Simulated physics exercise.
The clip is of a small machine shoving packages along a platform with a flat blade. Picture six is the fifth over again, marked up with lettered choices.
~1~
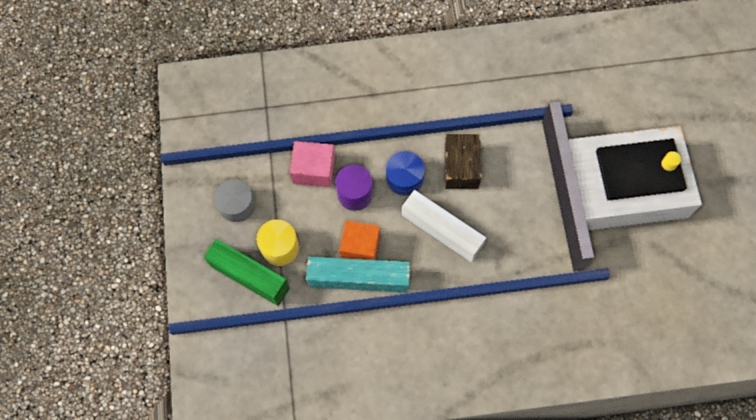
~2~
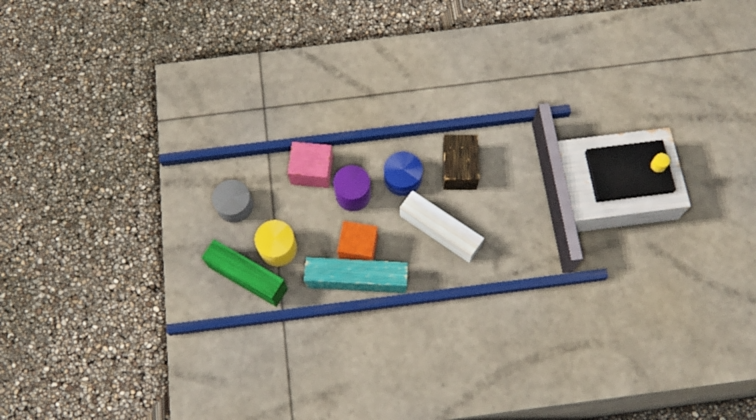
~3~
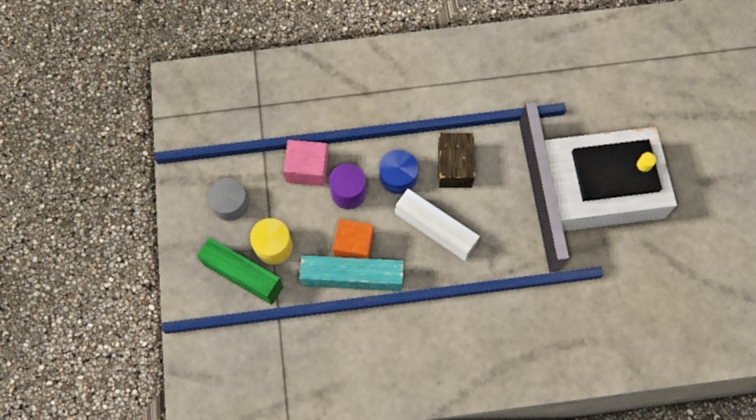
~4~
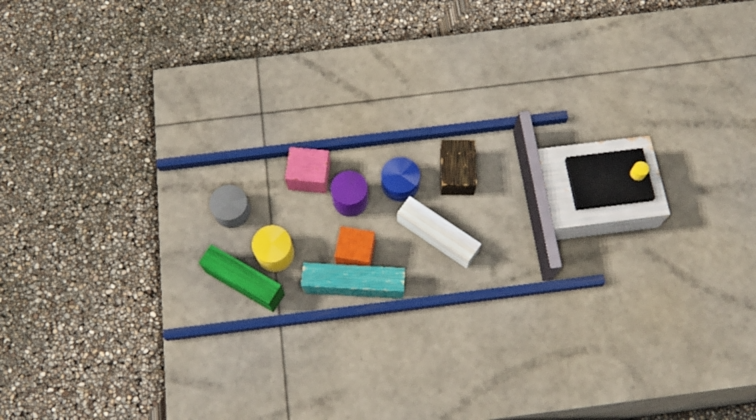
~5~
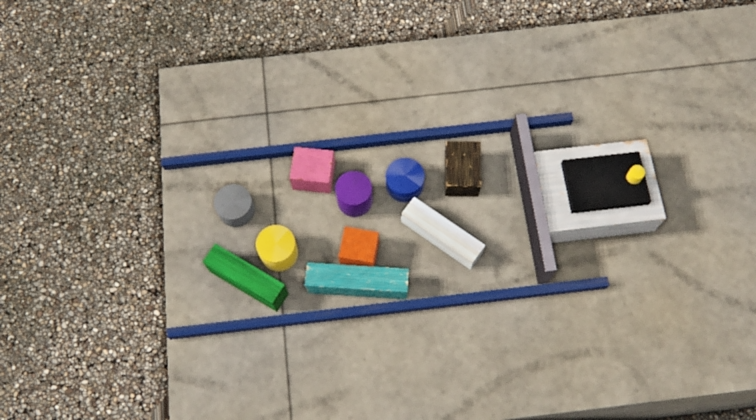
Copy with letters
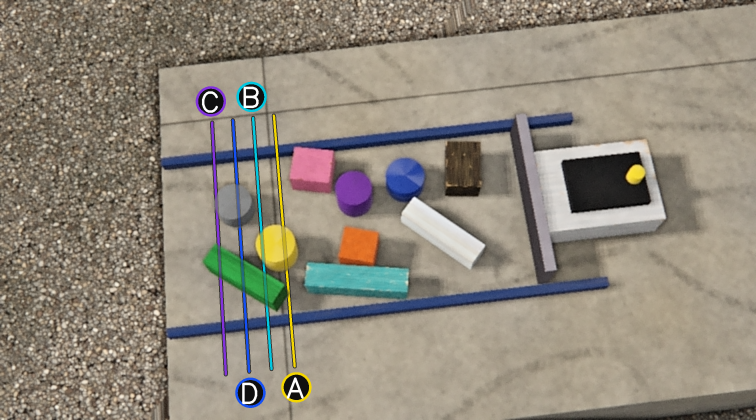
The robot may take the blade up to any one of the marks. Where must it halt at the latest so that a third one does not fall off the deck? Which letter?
It should halt at B.
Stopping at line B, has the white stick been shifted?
Yes.
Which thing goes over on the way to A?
The green stick goes over.
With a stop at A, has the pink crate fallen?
No.
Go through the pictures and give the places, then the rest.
In the first picture, orange crate (360, 243); turquoise bar (359, 275); pink crate (313, 165).
In the second picture, robot (624, 171); white stick (441, 227).
In the third picture, robot (611, 170); black crate (456, 161).
In the fourth picture, robot (603, 179); purple canister (350, 194).
In the fifth picture, robot (600, 182); grey canister (235, 206); orange crate (360, 250); turquoise bar (358, 281).
On the marked copy, A at (284, 234); B at (262, 237); C at (219, 242); D at (241, 239).
With B. Early on, robot (501, 194); blue canister (371, 181); black crate (407, 176).
Further on, robot (402, 205); green stick (218, 278); grey canister (228, 212).
At the end, robot (326, 213); green stick over the edge; pink crate (170, 187); one fallen.
As for the rest, A is within the limit but short; C drops six; D drops four.
